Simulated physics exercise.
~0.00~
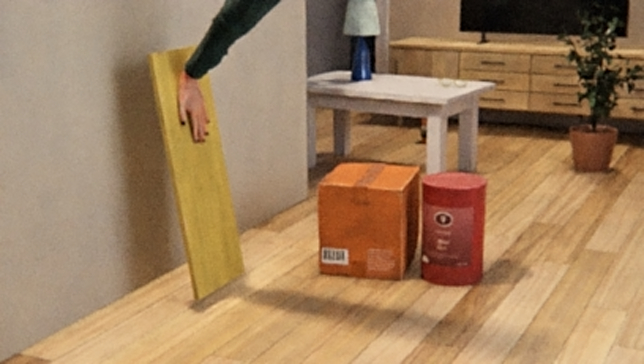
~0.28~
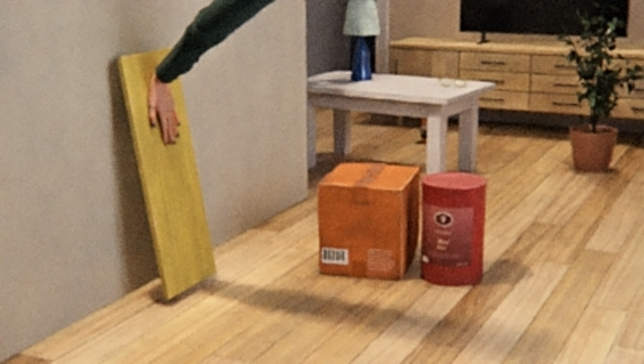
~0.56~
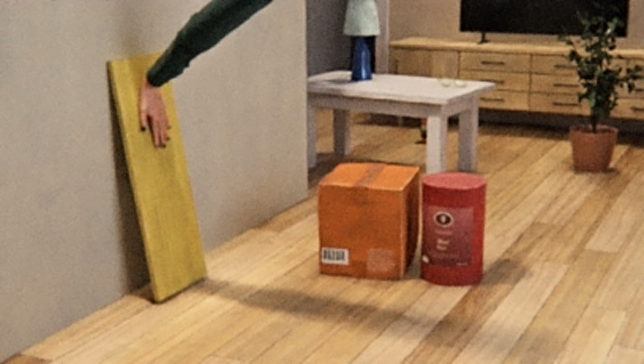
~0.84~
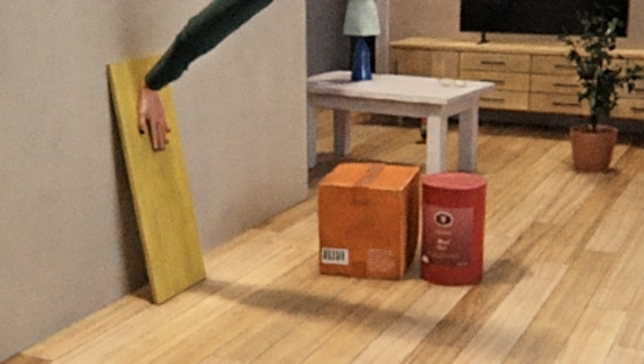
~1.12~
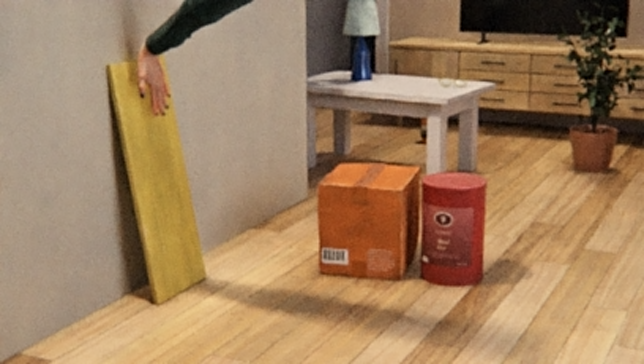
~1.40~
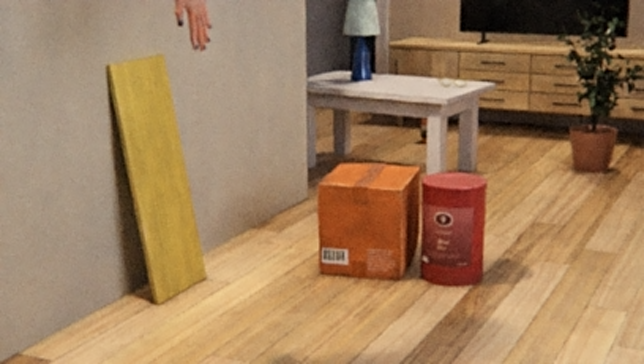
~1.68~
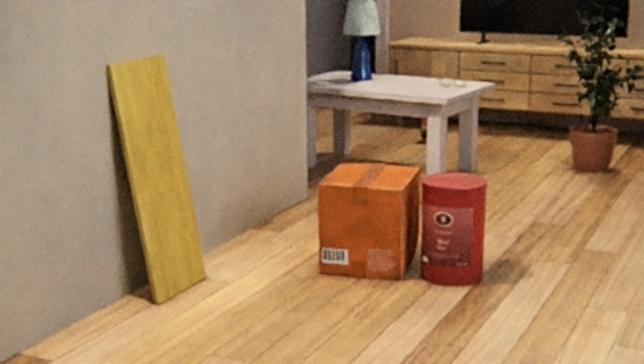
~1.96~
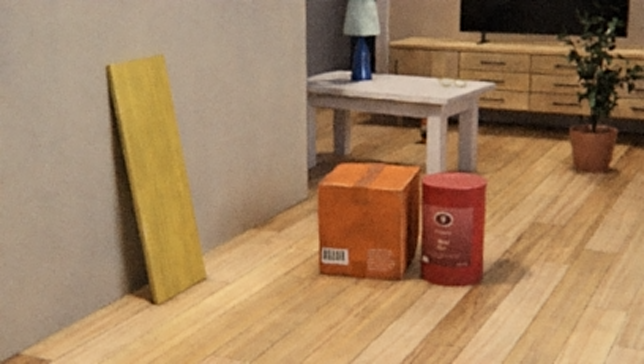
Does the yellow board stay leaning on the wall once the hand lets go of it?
Yes, the yellow board stays leaning on the wall after the hand lets go and draws away. It does not slide down.
